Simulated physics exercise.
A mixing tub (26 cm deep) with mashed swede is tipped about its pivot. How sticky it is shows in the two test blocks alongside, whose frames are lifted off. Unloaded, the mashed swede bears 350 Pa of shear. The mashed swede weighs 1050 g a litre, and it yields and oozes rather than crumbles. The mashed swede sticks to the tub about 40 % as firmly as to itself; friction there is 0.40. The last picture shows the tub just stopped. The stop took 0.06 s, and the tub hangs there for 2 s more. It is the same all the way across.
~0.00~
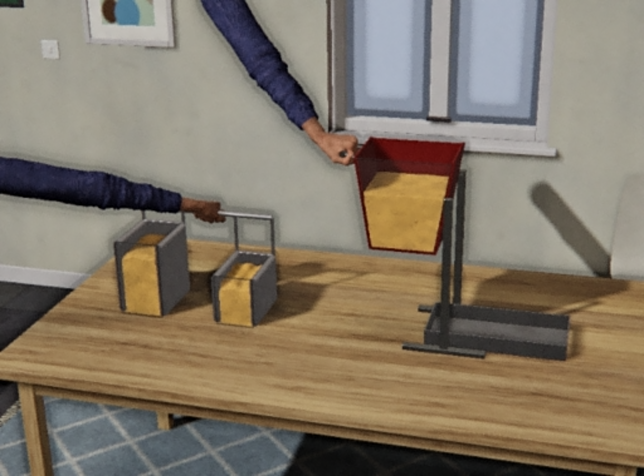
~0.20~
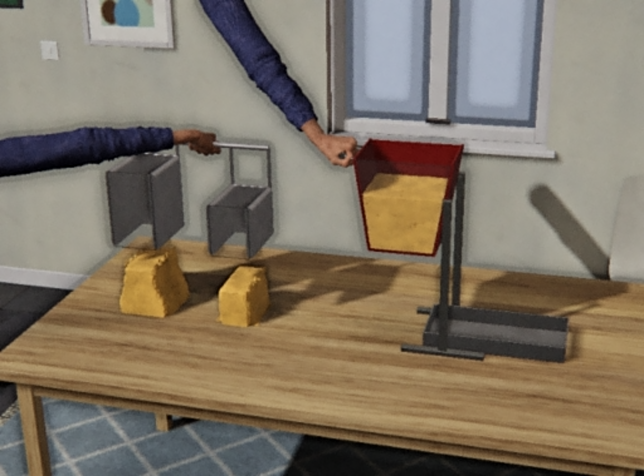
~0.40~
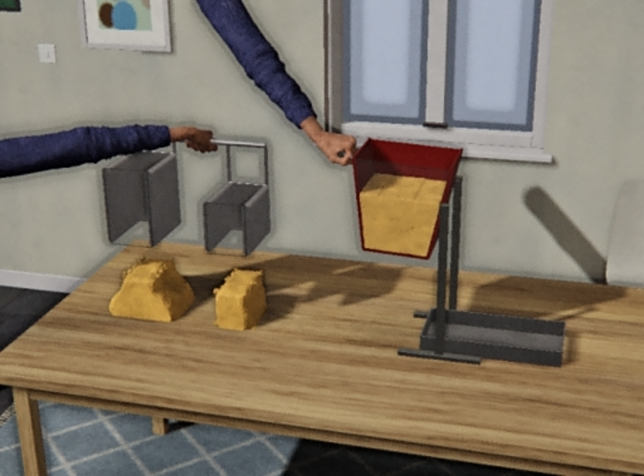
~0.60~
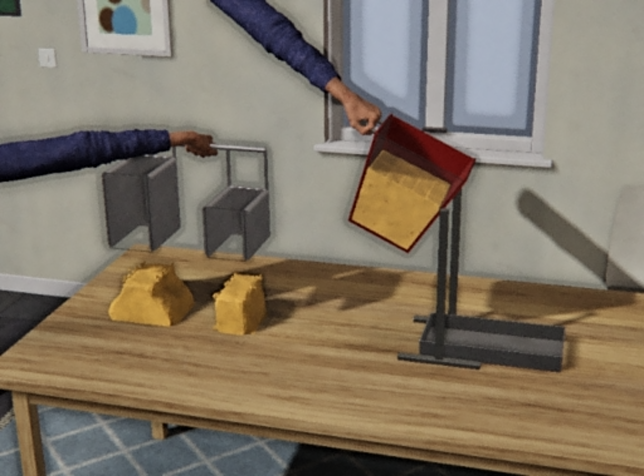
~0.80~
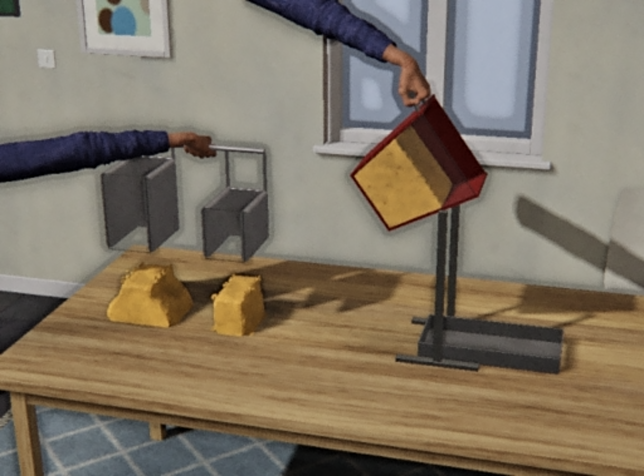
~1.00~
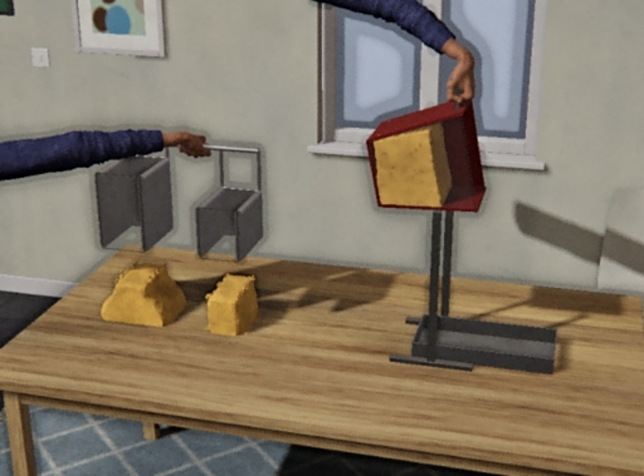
Two dark-blue-sleeved arms reach over a wooden table in a pale-walled room, seen from slightly above, one gripping joined grey moulds at left, the other a red tub of yellow mash on a dark stand before a window. The left hand lifts the moulds off two yellow blocks, and the larger slumps more. The other hand then swings the tub steeply rightward, mash still inside, as the view drifts slightly.
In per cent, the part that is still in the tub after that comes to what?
Close to 100 per cent.
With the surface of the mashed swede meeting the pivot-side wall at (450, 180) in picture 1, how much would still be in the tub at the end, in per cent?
It would be near 70 %.
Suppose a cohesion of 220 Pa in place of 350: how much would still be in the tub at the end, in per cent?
It would be near 70 %.
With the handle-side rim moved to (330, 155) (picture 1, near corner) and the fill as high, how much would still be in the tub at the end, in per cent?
It would be near 65 %.
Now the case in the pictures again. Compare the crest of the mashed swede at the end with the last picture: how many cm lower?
Some 7 cm.
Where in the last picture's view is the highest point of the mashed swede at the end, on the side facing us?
Around (402, 154).
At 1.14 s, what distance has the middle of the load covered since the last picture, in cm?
Roughly 3 cm.
By 1.14 s, the tub is at 79 degrees and holds 100 %.
By 1.31 s, the tub is at 79 degrees and holds 100 %.
By 1.48 s, the tub is at 79 degrees and holds 100 %.
By 1.65 s, the tub is at 79 degrees and holds 100 %.
By 3.00 s, at the end, the tub is at 79 degrees and holds 100 %.
